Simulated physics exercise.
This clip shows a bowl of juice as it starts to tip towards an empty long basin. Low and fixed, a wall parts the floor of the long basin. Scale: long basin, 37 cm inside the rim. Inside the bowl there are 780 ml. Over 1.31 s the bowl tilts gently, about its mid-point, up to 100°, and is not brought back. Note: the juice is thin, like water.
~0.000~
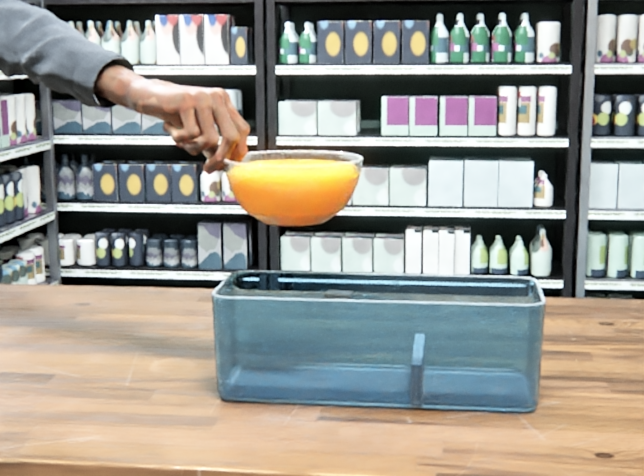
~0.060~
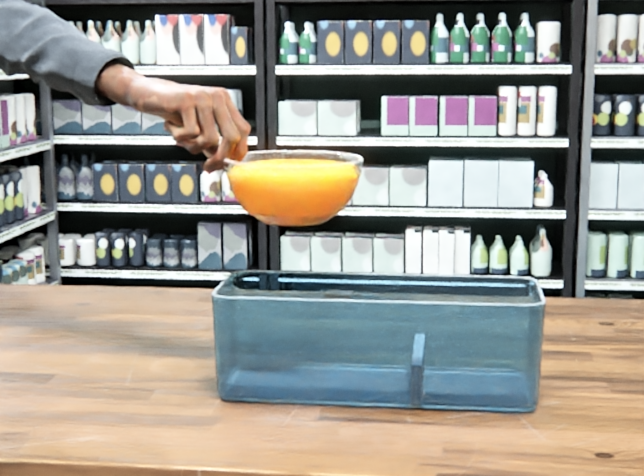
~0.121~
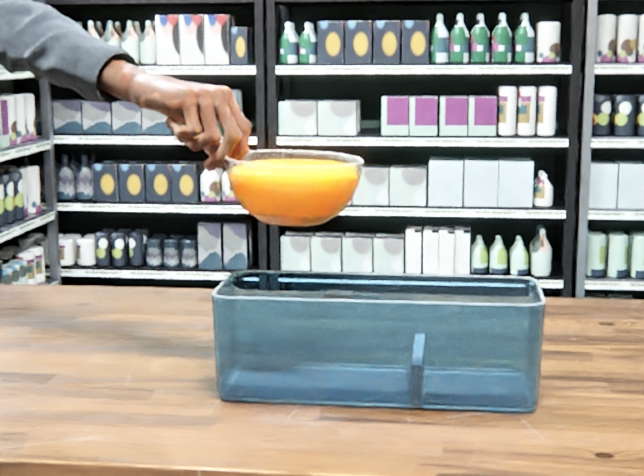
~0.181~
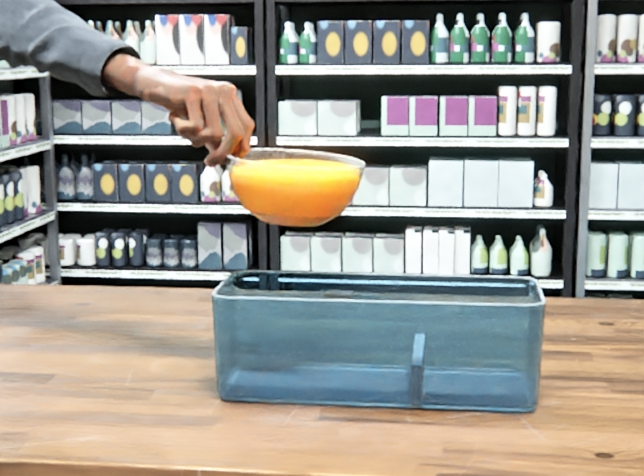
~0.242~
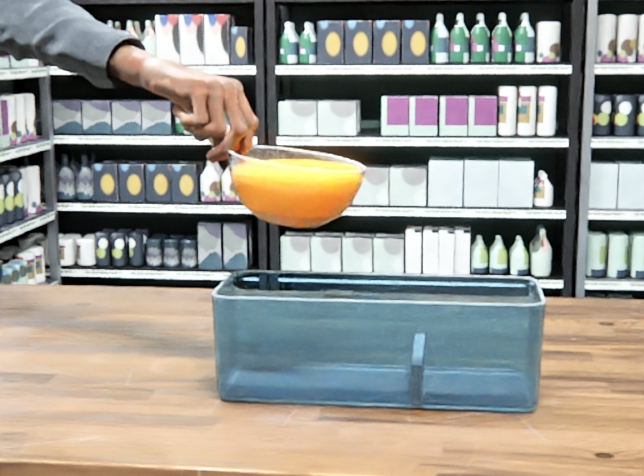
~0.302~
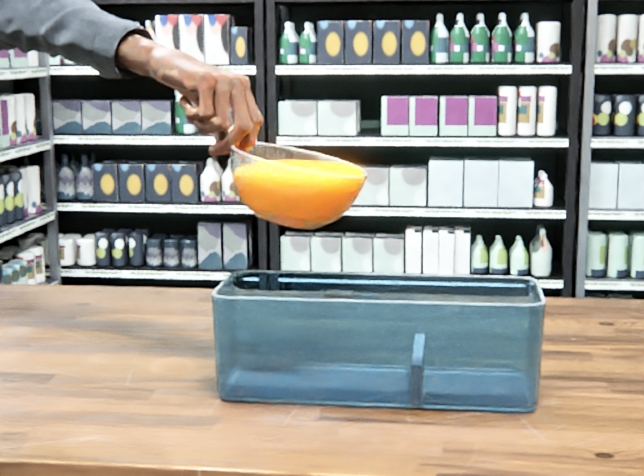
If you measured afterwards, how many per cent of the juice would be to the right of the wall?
About 50 out of 100.
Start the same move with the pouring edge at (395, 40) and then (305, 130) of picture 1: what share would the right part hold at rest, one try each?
Near 85 in a hundred on the first go and near 5 in a hundred on the second.
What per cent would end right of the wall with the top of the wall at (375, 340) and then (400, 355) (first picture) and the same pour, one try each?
Respectively 90 and 70 %.
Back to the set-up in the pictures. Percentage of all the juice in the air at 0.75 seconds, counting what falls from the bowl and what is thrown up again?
Near 30 per cent of it all.
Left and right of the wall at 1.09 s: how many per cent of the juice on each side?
Left roughly 44 per cent, right roughly 50.
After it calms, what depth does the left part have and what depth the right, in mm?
Final reading - left some 14 mm, right some 24 mm.
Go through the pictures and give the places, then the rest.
In the first frame, it leans 0°; its right rim is at (361, 160); the juice meets the walls at (231, 167) and (358, 168); the long basin's rim runs from (223, 285) to (540, 292); the wall's top is at (418, 349).
In the second frame, it leans 1°; its right rim is at (361, 161); the juice meets the walls at (231, 167) and (359, 169).
In the third frame, it leans 2°; its right rim is at (362, 163); the juice meets the walls at (232, 166) and (360, 170).
In the fourth frame, it leans 5°; its right rim is at (363, 166); the juice meets the walls at (233, 165) and (361, 170).
In the fifth frame, it leans 8°; its right rim is at (364, 170); the juice meets the walls at (235, 166) and (362, 171).
In the sixth frame, it leans 13°; its right rim is at (366, 176); the juice meets the walls at (237, 167) and (365, 170).
Then, 0.75 s in, the tilt is 62° and 42 per cent is still to pour, 9 is left of the wall and 19 right of it.
Then, 1.09 s in, the tilt is 93° and 3 per cent is still to pour, 43 is left of the wall and 50 right of it.
Then, 1.43 s in, the tilt is 100° and 0 per cent is still to pour, 49 is left of the wall and 50 right of it.
Then, 1.81 s in, the tilt is 100° and 0 per cent is still to pour, 49 is left of the wall and 50 right of it.
Finally, 49 per cent lies left of the wall, 50 right of it and 0 outside.
